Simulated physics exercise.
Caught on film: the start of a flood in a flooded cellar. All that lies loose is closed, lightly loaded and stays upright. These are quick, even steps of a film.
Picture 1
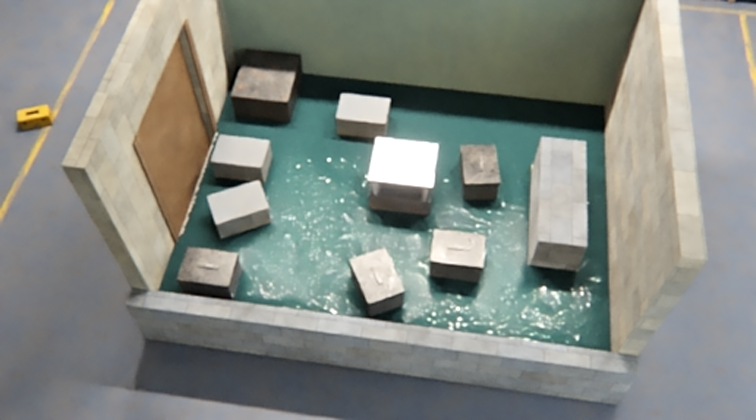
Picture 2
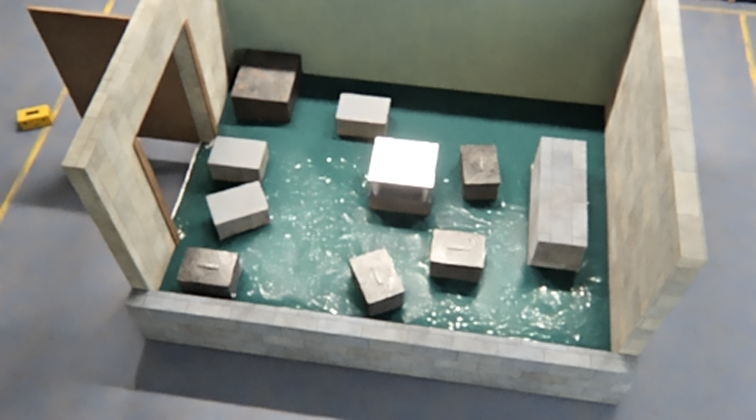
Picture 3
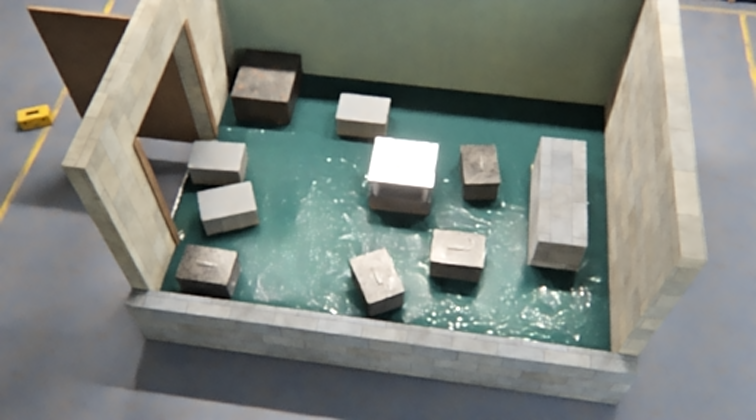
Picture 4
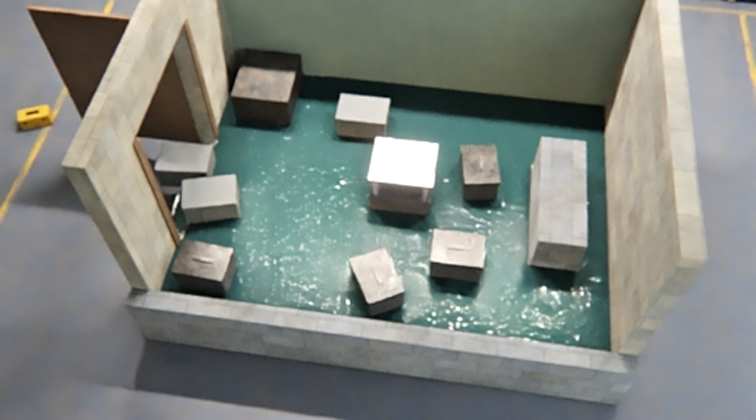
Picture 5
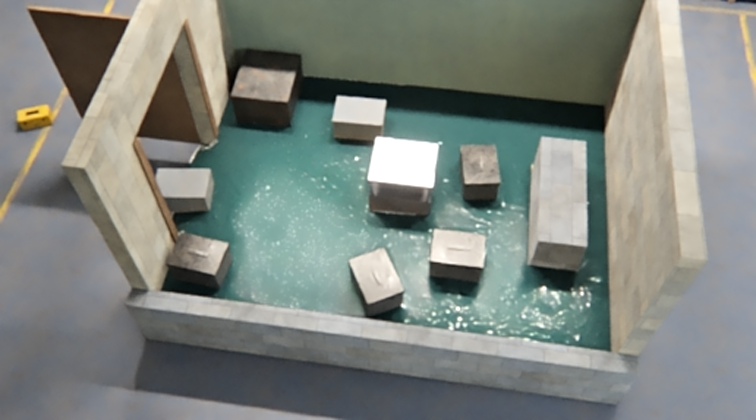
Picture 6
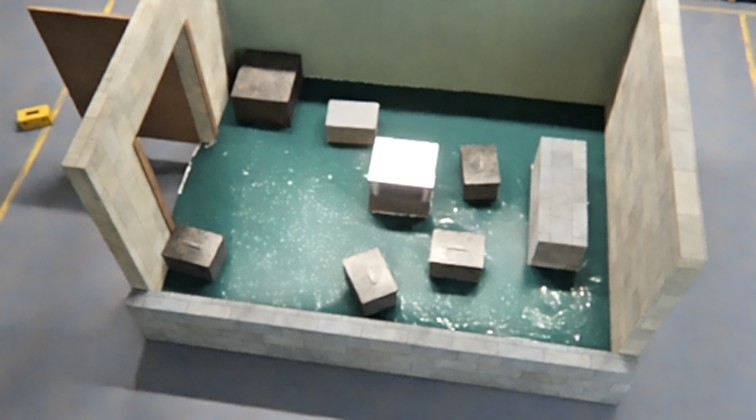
A pale stone-walled room, flooded with green water, is seen from a high, steady viewpoint above its low front wall. Grey and whitish boxes sit across the water, with a dark brown one in the back left corner and a brown door in the left wall. The door swings outward, two pale boxes slip out through the opening one after the other, and the front-left, back and front-middle boxes drift slightly left.
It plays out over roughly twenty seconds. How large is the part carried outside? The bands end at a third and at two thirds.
Share: Two thirds or above.
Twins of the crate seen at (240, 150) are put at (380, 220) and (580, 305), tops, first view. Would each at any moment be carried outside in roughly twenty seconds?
In that order: Washed out, still in.
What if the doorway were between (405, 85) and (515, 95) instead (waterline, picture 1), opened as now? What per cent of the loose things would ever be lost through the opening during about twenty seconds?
Close to 60 %.
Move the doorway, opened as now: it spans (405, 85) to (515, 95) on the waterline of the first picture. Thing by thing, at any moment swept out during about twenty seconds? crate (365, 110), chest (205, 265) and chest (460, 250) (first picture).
One after the other: Through, left behind, out.
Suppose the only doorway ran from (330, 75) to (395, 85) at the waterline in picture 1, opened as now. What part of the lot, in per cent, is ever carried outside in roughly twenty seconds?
I make it 60 per cent.
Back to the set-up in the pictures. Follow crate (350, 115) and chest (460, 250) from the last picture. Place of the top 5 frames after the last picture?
Near (289, 135) and (400, 248).
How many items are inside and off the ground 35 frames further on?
I count 1.
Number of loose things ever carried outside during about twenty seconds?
The number is 6.
A moment on, 3 of 7 are out; 4 afloat.
Next, 5 of 7 are out; 2 afloat.
Later, 6 of 7 are out; 1 afloat.
In the end, 6 of 7 are out; 1 afloat.
